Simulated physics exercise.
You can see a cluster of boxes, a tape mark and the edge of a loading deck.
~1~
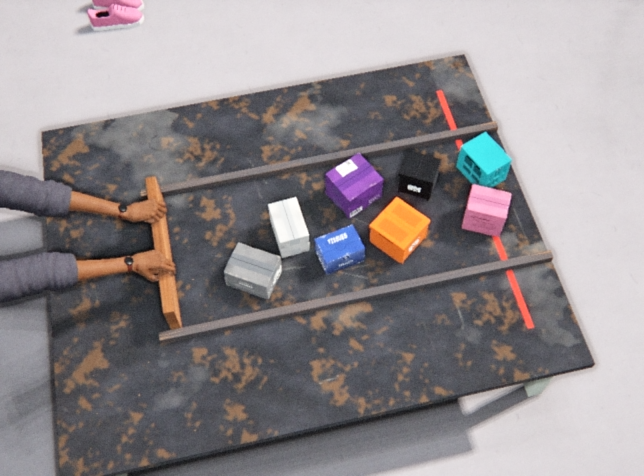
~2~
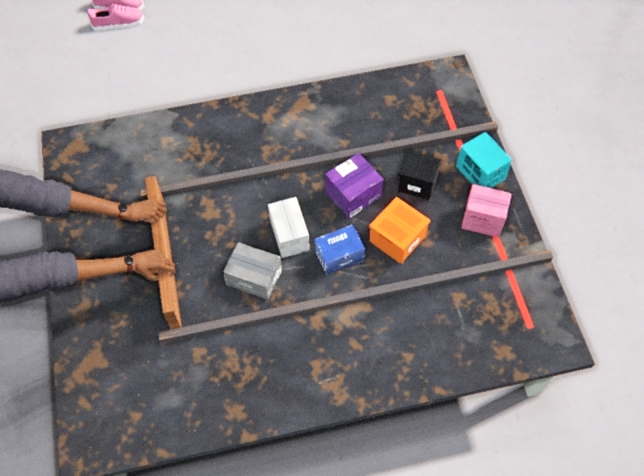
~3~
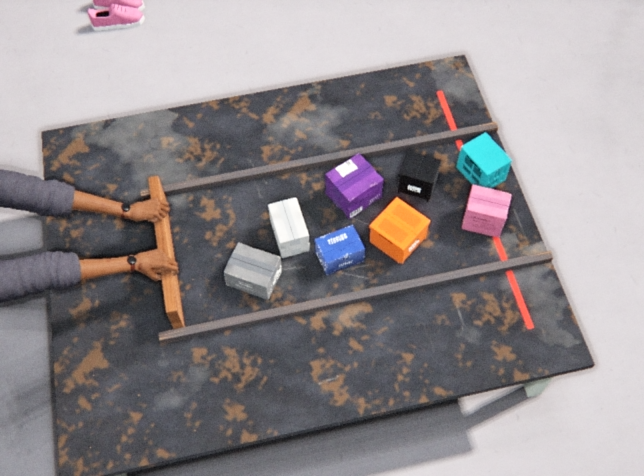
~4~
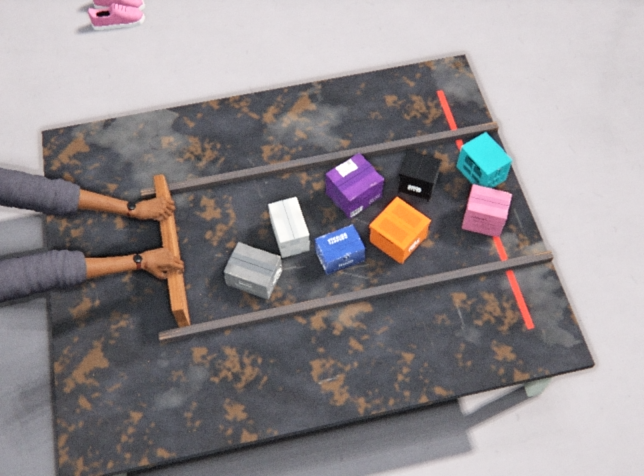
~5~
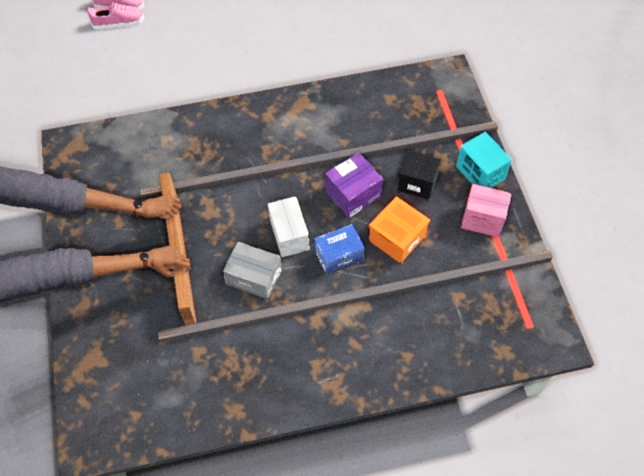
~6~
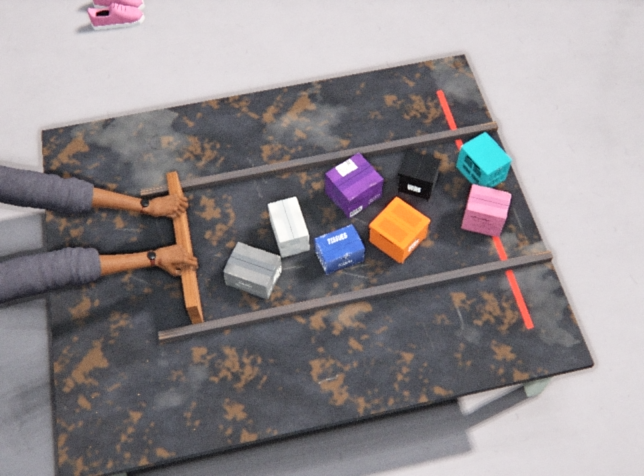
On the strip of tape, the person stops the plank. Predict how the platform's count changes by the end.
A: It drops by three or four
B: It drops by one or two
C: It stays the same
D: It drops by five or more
(D) It drops by five or more.
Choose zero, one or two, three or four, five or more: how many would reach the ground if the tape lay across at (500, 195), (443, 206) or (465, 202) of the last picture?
Taking the places in the order asked: More than four, then three or four, then five or more.
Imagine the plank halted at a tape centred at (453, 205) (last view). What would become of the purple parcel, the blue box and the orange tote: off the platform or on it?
Here's how it goes: The purple parcel stays where it is, the blue box stays where it is, and the orange tote ends up below.
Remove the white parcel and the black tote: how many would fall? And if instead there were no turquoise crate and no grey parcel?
The first removal gives 4, the second gives 3.
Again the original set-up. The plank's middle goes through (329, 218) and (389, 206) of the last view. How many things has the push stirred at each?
Up to then 6, and up to the other point 8.
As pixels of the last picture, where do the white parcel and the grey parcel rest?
White parcel: (503, 173); grey parcel: (513, 211).
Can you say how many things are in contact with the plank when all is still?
The count comes out at 2.
Soon after, none off yet; turquoise crate at rest near (483, 163); pink box at rest near (486, 211); black tote at rest near (419, 176).
After that, none off yet; turquoise crate moving near (487, 162); pink box displaced about its own width near (537, 203); black tote displaced about its own width near (455, 175).
In the end, the number that fall off is five or more; gone, blue box, purple parcel, orange tote, black tote, pink box and turquoise crate.
